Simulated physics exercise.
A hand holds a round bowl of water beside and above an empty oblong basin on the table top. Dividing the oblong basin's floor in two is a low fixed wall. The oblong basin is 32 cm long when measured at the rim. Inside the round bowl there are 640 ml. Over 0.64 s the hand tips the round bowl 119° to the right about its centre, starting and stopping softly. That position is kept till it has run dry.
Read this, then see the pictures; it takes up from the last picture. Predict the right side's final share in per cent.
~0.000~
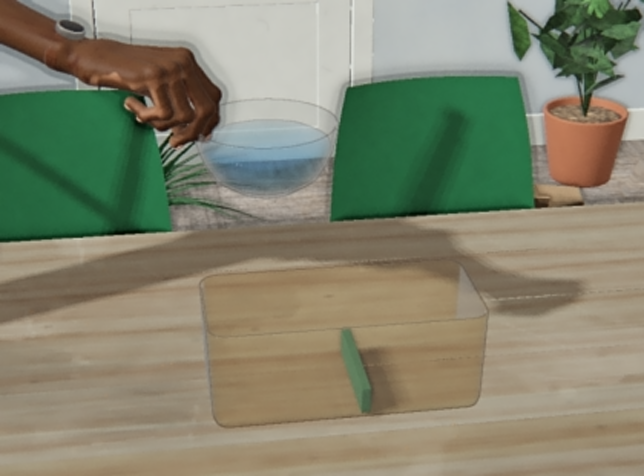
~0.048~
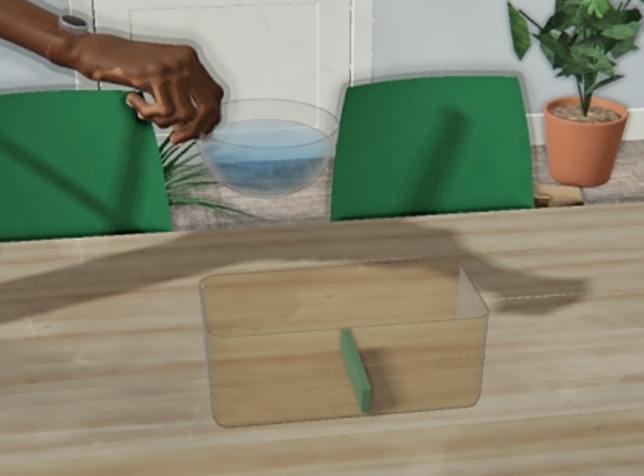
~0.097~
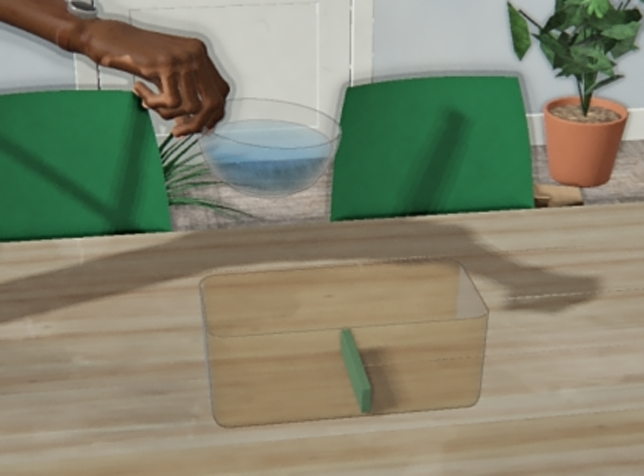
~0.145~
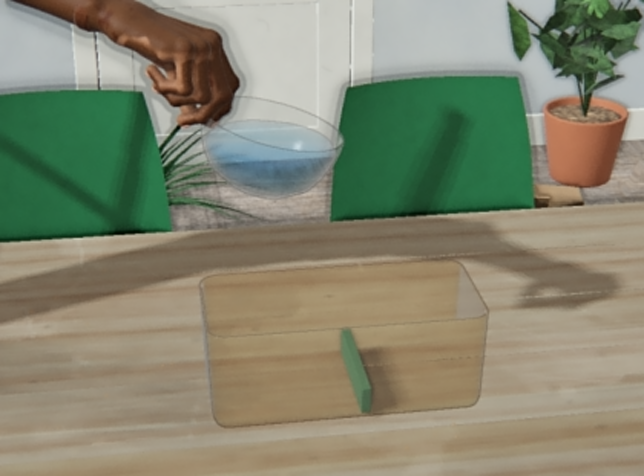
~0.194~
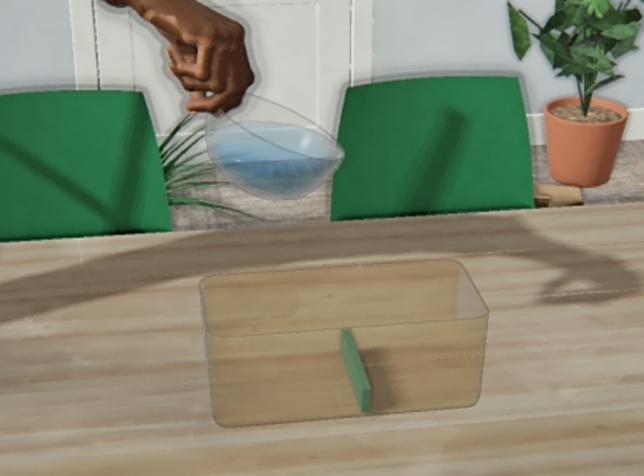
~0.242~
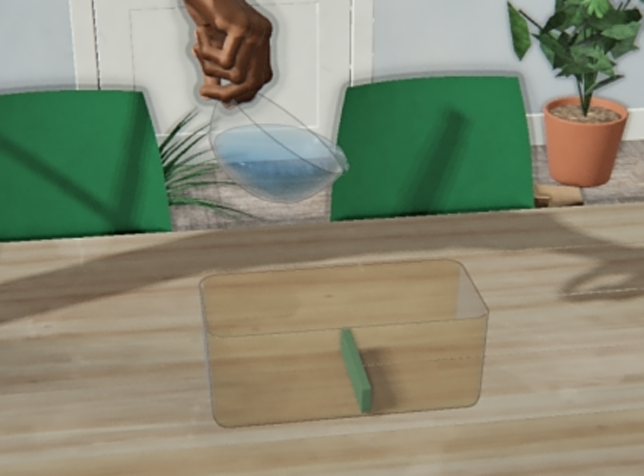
The right side finishes with roughly 57 per cent.
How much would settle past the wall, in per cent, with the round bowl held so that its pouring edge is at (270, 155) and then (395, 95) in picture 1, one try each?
I'd expect close to 20 per cent and then close to 65 per cent.
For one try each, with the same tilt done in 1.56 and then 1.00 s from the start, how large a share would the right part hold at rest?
80 per cent first, 75 per cent second.
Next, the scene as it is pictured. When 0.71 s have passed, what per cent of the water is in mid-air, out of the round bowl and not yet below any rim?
About 8 per cent.
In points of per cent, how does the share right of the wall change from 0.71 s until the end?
It goes lower by about 6 %.
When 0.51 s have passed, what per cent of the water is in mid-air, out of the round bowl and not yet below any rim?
I'd say close to 50 per cent.
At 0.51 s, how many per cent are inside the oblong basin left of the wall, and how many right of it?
I'd say about 0 left and about 44 right.
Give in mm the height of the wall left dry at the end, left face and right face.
Left about 24 mm, right about 14 mm.
After 0.51 s the tilt is 107° and 6 per cent is still to pour, 0 is left of the wall and 44 right of it.
After 0.71 s the tilt is 119° and 0 per cent is still to pour, 29 is left of the wall and 63 right of it.
After 0.92 s the tilt is 119° and 0 per cent is still to pour, 37 is left of the wall and 60 right of it.
After 1.14 s the tilt is 119° and 0 per cent is still to pour, 39 is left of the wall and 58 right of it.
In the end 40 per cent lies left of the wall, 57 right of it and 3 outside.
